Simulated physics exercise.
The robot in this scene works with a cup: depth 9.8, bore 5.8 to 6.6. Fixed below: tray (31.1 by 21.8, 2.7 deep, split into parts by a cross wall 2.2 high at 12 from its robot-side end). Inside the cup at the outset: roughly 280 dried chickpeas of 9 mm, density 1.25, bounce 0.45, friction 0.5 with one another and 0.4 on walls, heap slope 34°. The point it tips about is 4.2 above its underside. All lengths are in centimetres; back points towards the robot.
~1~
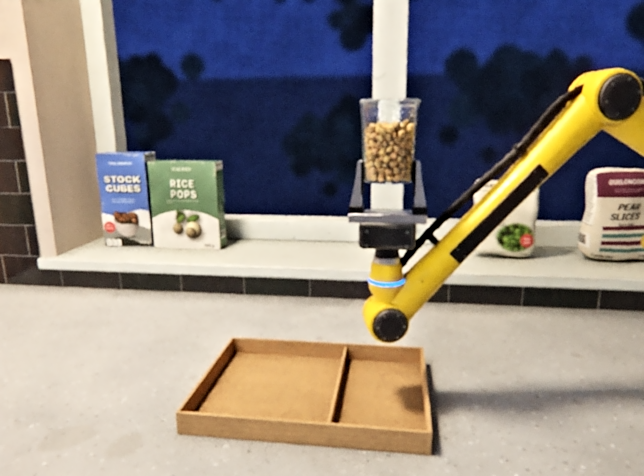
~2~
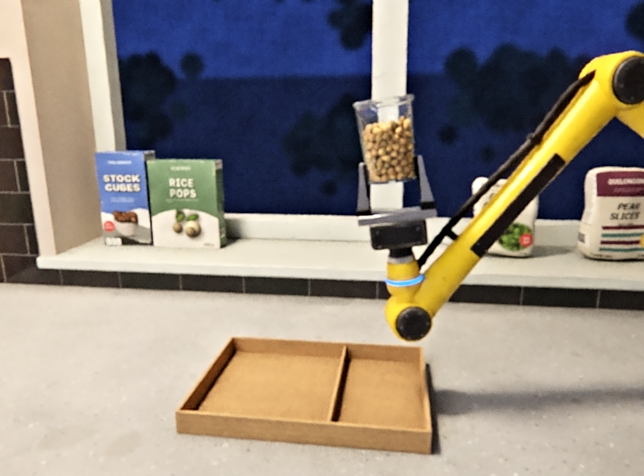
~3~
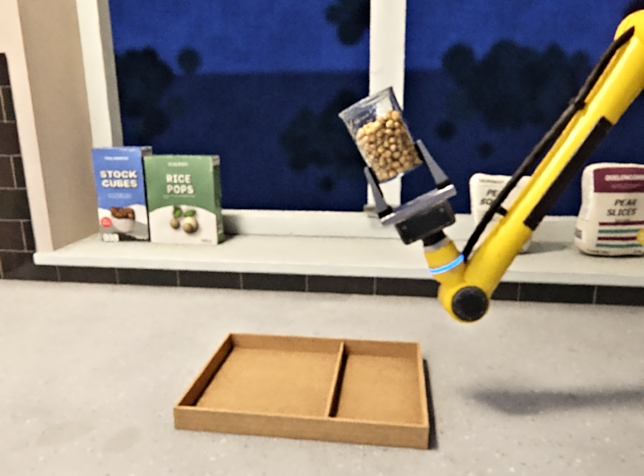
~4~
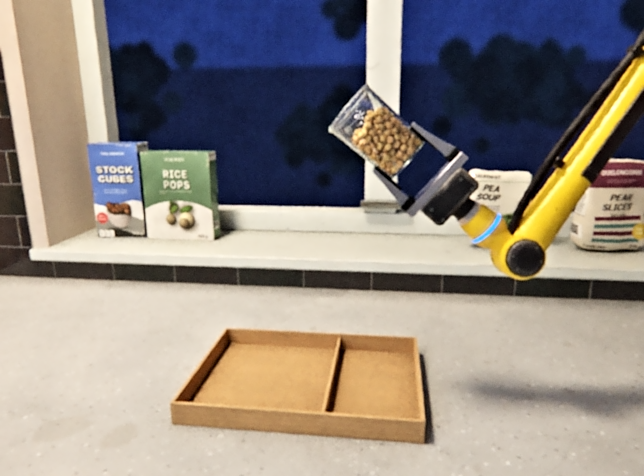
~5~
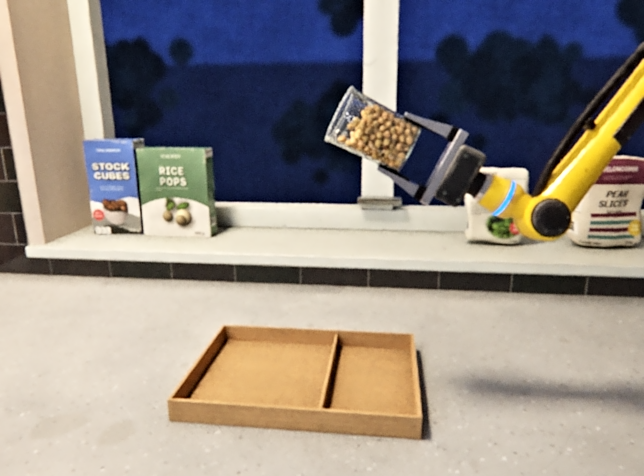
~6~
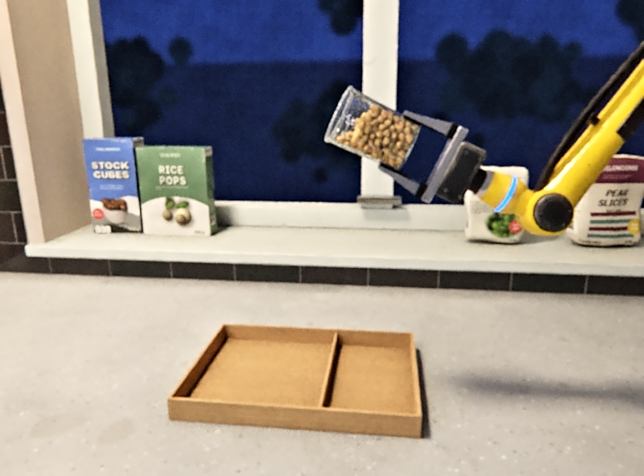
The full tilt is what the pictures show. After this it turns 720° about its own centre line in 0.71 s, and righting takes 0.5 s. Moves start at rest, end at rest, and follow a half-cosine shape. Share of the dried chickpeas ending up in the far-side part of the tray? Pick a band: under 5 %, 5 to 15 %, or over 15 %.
Under 5 %.
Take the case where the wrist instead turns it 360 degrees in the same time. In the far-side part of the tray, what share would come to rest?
I'd expect some 0 per cent.
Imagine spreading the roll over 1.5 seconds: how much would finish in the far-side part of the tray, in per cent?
Then: Approx. 5 %.
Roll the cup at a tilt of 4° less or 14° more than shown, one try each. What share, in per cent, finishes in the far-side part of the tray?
0 % and 15 %.
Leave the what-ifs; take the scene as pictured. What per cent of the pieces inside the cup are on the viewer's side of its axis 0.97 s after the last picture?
About 50 percent, I'd say.
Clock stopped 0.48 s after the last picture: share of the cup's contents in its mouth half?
Around 35 percent.
Then, 0.48 s after the last picture, tipped 65°, highest piece 39 above the table; 278 in the cup.
Then, 0.97 s after the last picture, tipped 31°, highest piece 39 above the table; 276 in the cup, 1 in the far-side part, 1 in flight or on a rim.
Then, 1.41 s after the last picture, upright, highest piece 40 above the table; 276 in the cup, 2 in the far-side part.
Then, 2.11 s after the last picture, upright, highest piece 40 above the table; 276 in the cup, 2 in the far-side part.
Final count, 276 in the cup, 2 in the far-side part. That is 1 % in the far-side part of the tray.
